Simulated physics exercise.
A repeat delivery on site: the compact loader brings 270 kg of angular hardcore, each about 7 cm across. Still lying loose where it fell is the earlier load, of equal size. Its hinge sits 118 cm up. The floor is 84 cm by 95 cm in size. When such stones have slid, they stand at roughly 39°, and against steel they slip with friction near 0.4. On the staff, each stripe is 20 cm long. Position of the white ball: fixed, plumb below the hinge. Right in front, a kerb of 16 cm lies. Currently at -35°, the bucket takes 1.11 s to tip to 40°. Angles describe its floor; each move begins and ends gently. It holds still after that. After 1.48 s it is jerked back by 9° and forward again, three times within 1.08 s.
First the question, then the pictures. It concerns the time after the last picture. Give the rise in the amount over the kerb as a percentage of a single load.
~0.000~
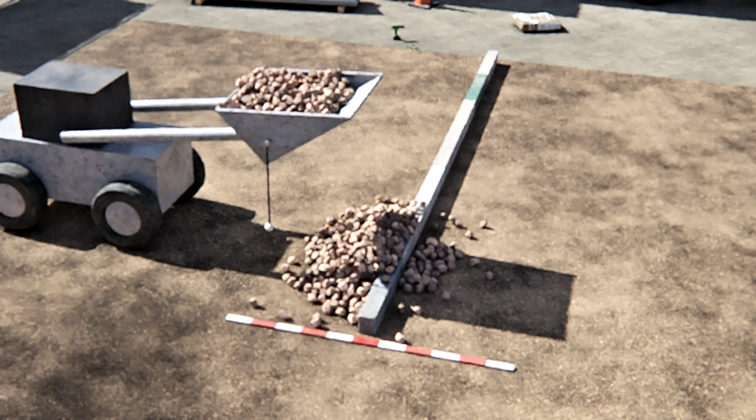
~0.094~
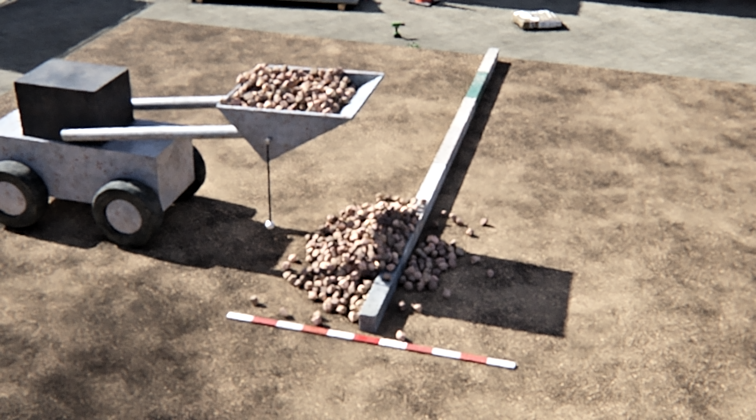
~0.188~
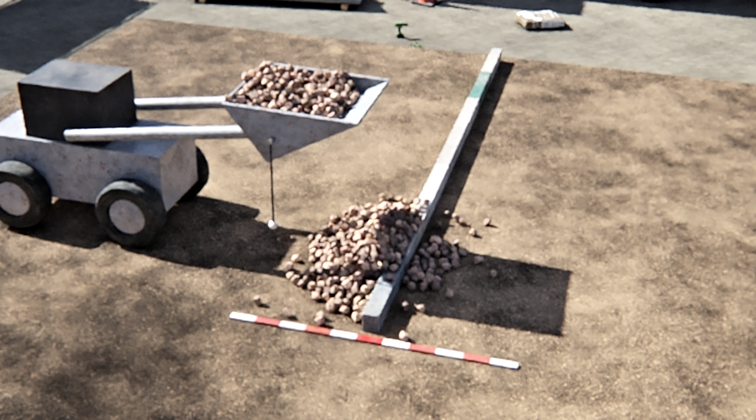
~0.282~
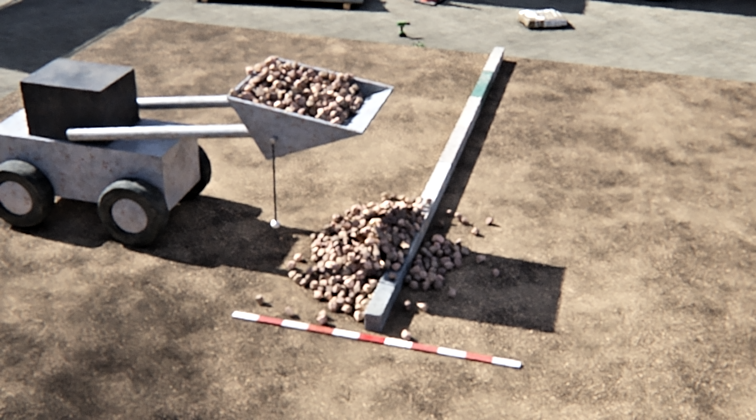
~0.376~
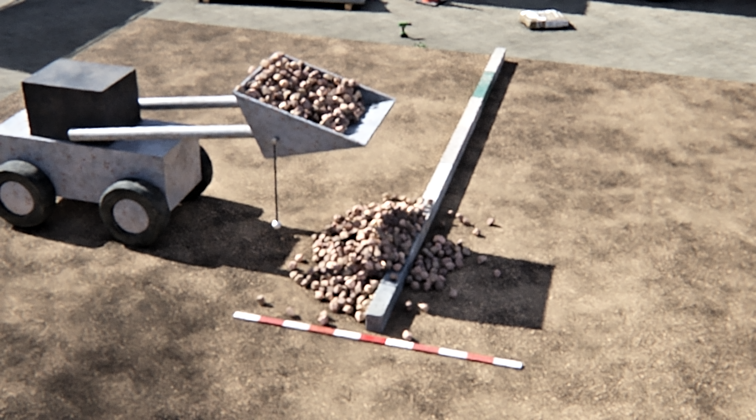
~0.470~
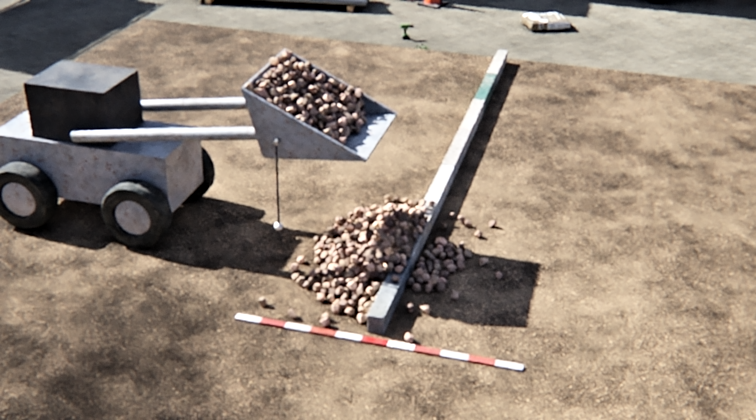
37 %.
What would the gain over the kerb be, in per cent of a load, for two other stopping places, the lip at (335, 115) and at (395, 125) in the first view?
About 15 per cent from the first spot and 95 per cent from the second.
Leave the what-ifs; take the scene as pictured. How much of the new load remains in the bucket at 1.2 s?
Some 75 percent, roughly.
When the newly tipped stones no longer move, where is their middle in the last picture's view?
Roughly pixel (393, 242) in the last view.
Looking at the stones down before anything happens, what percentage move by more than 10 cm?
5 %.
After 0.8 s the floor is at 28°; in per cent of one load, 100 in the bucket, 92 on this side of the kerb, 9 over the kerb; the foremost stones are at (475, 257).
After 1.2 s the floor is at 40°; in per cent of one load, 73 in the bucket, 119 on this side of the kerb, 9 over the kerb; the foremost stones are at (475, 257).
After 3.0 s the floor is at 40°; in per cent of one load, 0 in the bucket, 154 on this side of the kerb, 47 over the kerb; the foremost stones are at (542, 269).
After 5.5 s the floor is at 40°; in per cent of one load, 0 in the bucket, 154 on this side of the kerb, 47 over the kerb; the foremost stones are at (542, 269). Net gain over the kerb, 37.
